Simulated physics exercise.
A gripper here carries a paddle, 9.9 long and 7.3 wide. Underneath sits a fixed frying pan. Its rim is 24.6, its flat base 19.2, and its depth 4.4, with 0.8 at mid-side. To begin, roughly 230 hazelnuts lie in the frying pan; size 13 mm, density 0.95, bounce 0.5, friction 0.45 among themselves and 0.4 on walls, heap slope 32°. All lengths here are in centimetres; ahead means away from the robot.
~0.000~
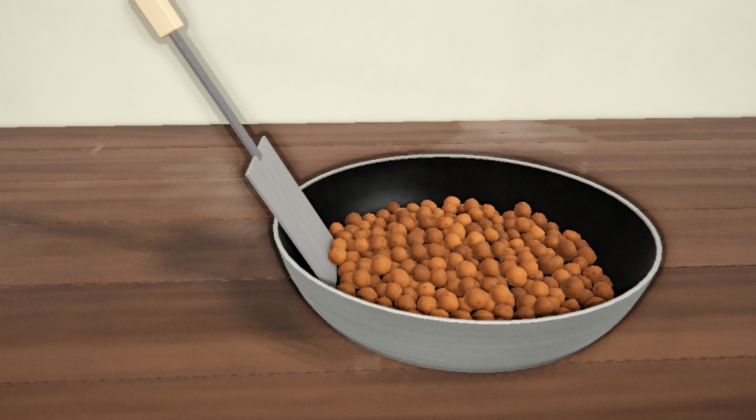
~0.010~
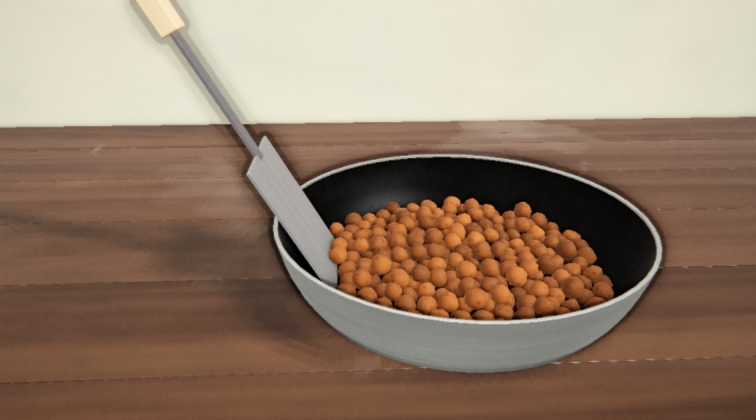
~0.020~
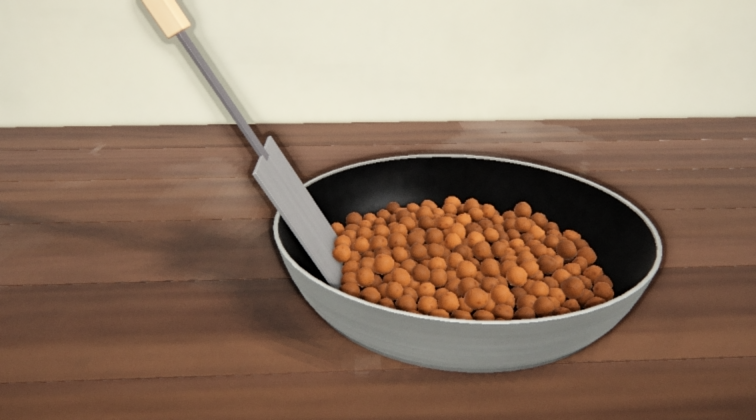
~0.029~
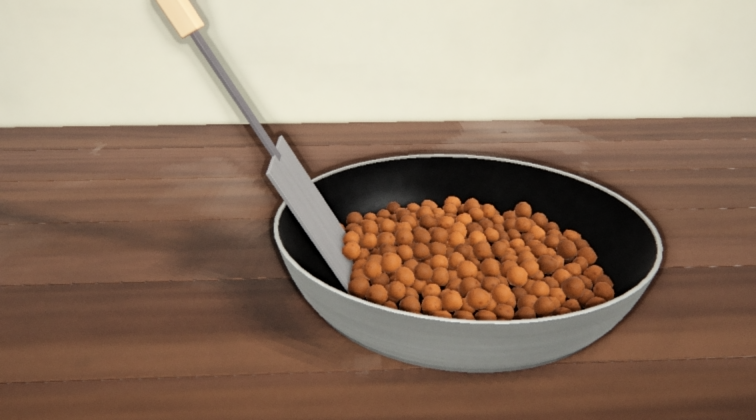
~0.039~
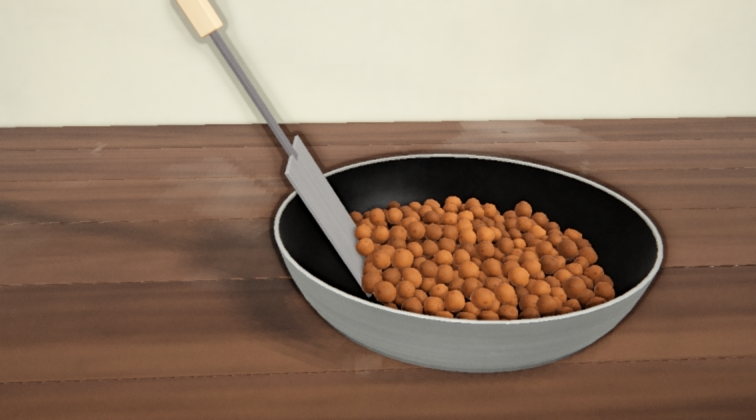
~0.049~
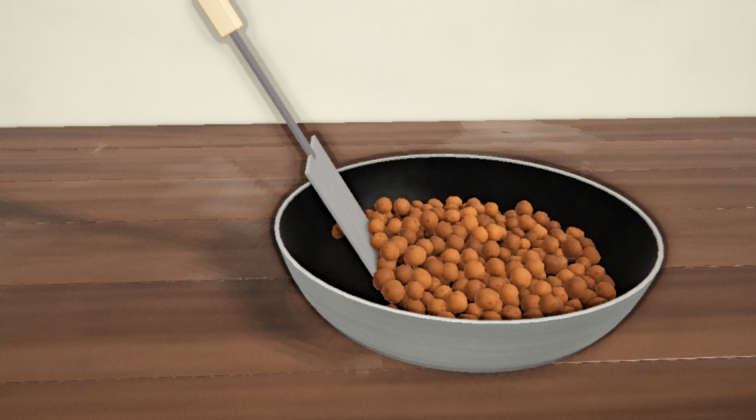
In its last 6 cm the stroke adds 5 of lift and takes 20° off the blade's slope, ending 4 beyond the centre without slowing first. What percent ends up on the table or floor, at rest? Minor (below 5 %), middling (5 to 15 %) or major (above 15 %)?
Middling.
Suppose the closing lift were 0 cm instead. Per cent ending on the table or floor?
0 per cent.
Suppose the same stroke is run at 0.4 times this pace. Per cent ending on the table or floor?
Roughly 0 per cent.
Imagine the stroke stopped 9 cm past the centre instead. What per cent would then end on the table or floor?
Close to 15 per cent would end on the table or floor.
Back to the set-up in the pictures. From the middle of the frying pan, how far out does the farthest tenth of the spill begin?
90 cm.
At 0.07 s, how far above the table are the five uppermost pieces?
I'd say close to 5 cm on average.
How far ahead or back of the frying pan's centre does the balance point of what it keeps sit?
I'd say close to 3.5 cm toward the front.
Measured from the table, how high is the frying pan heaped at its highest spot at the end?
Top of the heap: Roughly 3.5 cm above the table top.
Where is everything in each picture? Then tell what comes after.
In the first picture, paddle top edge at (256, 153), sloping 61°; upper third of the load around (453, 250), from x 335 to 600, top at y 205; 226 in the frying pan.
In the second picture, paddle top edge at (257, 153), sloping 61°; upper third of the load around (451, 250), from x 335 to 600, top at y 205.
In the third picture, paddle top edge at (262, 153), sloping 61°; upper third of the load around (449, 250), from x 335 to 605, top at y 205.
In the fourth picture, paddle top edge at (275, 153), sloping 61°; upper third of the load around (440, 250), from x 335 to 605, top at y 205.
In the fifth picture, paddle top edge at (292, 153), sloping 61°; upper third of the load around (447, 246), from x 335 to 605, top at y 205.
In the sixth picture, paddle top edge at (310, 152), sloping 61°; upper third of the load around (449, 243), from x 335 to 605, top at y 205; 226 in the frying pan.
By 0.07 s, sloping 60°, highest piece 6 above the table; 226 in the frying pan.
By 0.10 s, sloping 53°, highest piece 8 above the table; 226 in the frying pan.
By 0.31 s, sloping 41°, highest piece 4 above the table; 203 in the frying pan, 22 on the table or floor, 1 on the blade or in flight.
By 1.36 s, sloping 41°, highest piece 3 above the table; 203 in the frying pan, 23 on the table or floor.
Final count, 203 in the frying pan, 23 on the table or floor. That is 10 % on the table or floor.
